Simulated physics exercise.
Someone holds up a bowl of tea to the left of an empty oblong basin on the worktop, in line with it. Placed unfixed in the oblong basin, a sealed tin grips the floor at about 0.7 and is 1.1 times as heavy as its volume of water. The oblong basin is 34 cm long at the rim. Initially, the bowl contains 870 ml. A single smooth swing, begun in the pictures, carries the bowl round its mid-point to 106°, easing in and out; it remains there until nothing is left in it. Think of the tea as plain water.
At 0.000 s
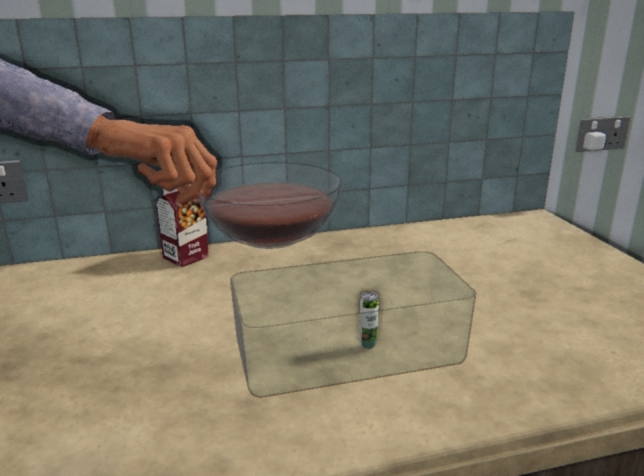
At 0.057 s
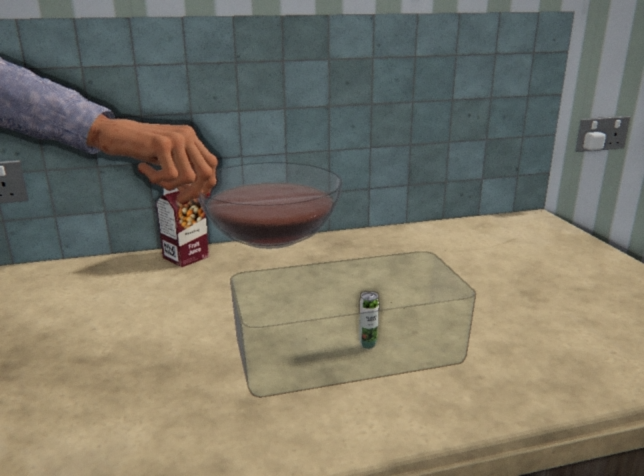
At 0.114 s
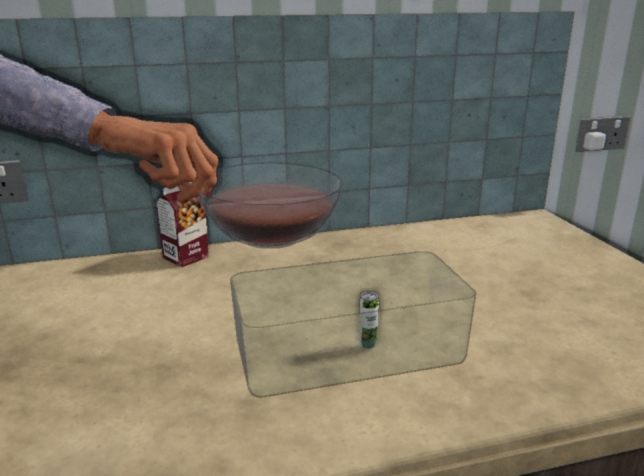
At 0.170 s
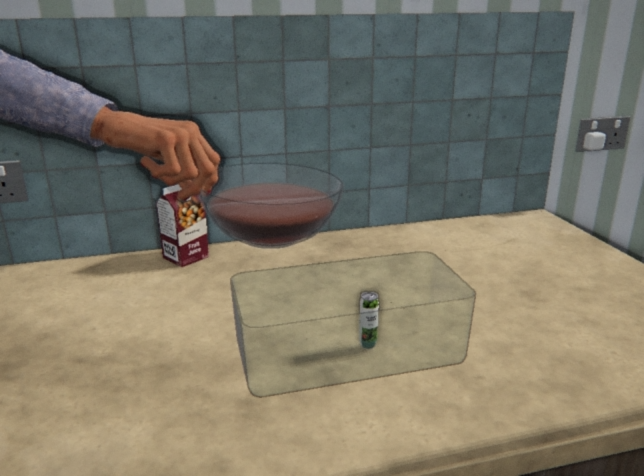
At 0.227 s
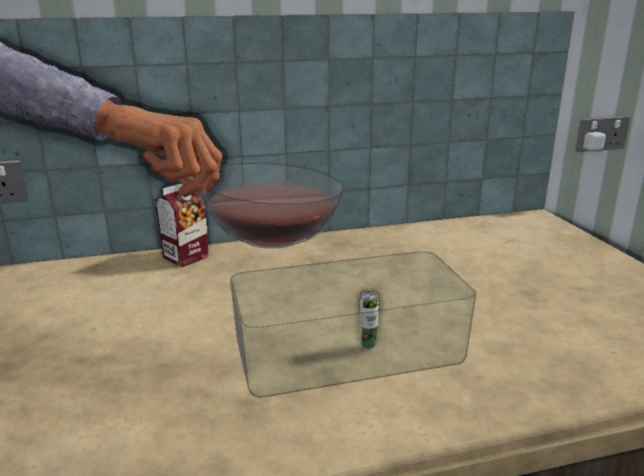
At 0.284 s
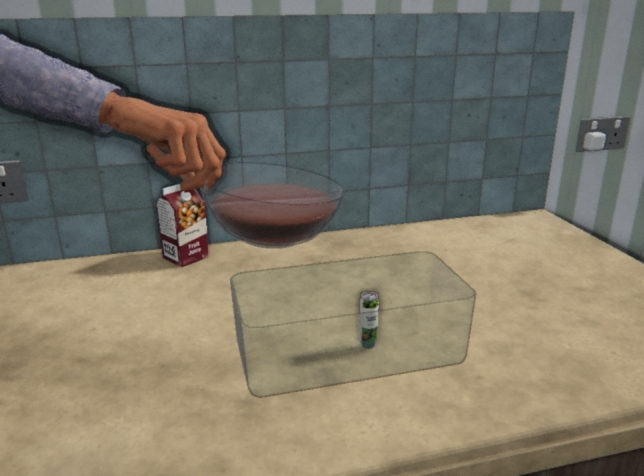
In the video, a hand holds a glass bowl of reddish-brown liquid above a worktop, near a carton and a clear oblong basin with a small tin visible through it, and slowly tilts the bowl slightly to the right.
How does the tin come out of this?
It ends up still standing.
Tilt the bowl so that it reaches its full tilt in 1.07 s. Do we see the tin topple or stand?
Result: Tin upright.
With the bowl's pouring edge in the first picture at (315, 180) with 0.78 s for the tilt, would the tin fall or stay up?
After that, the tin overturns.
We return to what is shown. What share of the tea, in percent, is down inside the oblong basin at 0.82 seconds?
Some 16 per cent.
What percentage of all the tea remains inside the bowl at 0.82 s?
I'd put it near 56 percent.
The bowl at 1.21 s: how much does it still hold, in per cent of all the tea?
I reckon near 2 per cent still sits there.
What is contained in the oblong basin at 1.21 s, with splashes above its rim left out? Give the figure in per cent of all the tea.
Roughly 94 per cent.
After 0.82 s the tilt is 57° and 56 per cent is still to pour; the tin stands where it began.
After 1.21 s the tilt is 93° and 2 per cent is still to pour; the tin stands where it began.
After 1.62 s the tilt is 106° and 0 per cent is still to pour; the tin stands where it began.
After 2.06 s the tilt is 106° and 0 per cent is still to pour; the tin stands where it began.
In the end the tin stands where it began.
